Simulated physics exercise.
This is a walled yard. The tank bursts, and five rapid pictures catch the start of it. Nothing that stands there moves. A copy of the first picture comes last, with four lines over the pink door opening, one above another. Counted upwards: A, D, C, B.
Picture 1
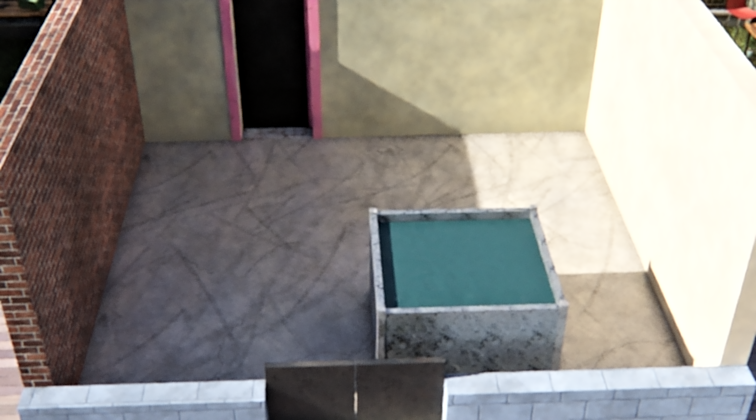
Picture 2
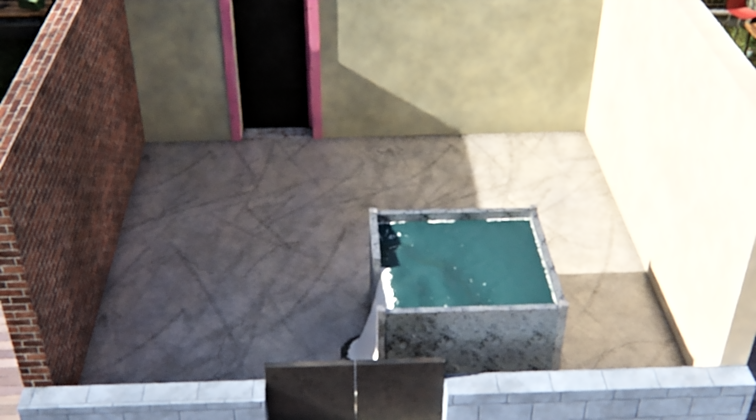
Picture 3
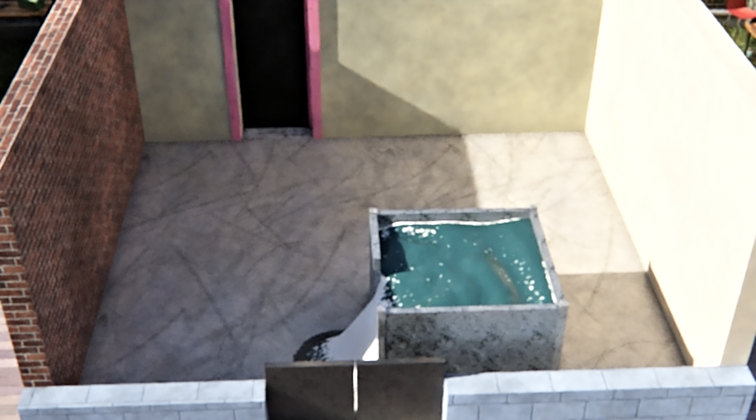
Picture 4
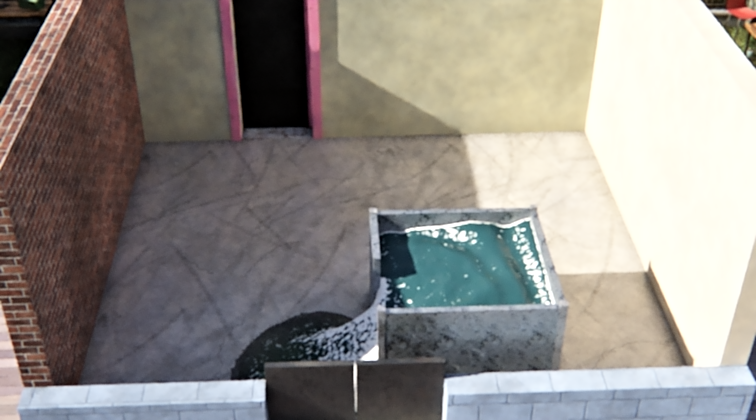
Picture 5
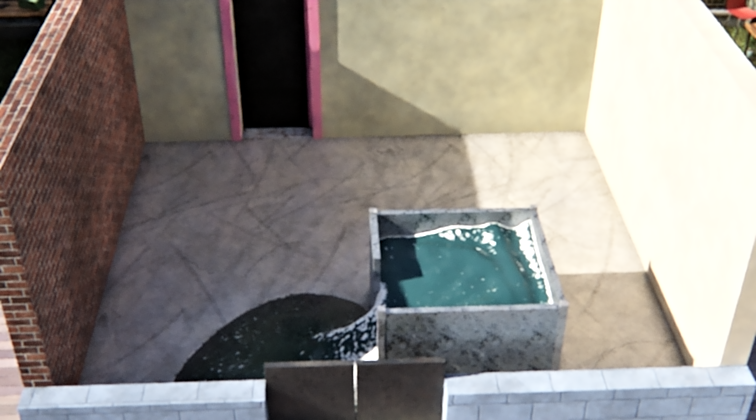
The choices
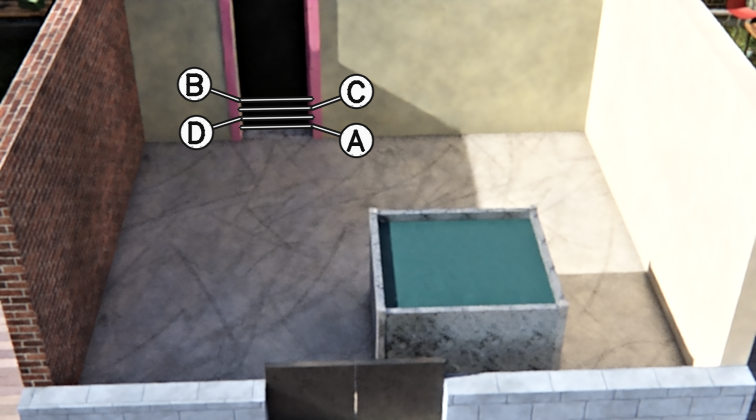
We see a walled yard with a pink-framed doorway and a square stone tank full of still green water. Water then pours from the tank's left side, rippling the surface and spreading leftward in a dark pool across the ground.
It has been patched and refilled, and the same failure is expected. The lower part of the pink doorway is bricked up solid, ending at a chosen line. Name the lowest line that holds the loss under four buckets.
Line A just does it.
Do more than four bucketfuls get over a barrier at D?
No, that is safe.
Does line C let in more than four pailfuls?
No, that is safe.
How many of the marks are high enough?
All of the four.
On the marked copy, A at (277, 126); B at (275, 99); C at (276, 108); D at (276, 117); from the bottom up A, D, C, B.
If A is chosen, a splash gets over, under a bucket.
If B is chosen, nothing gets over.
If C is chosen, nothing gets over.
If D is chosen, nothing gets over.
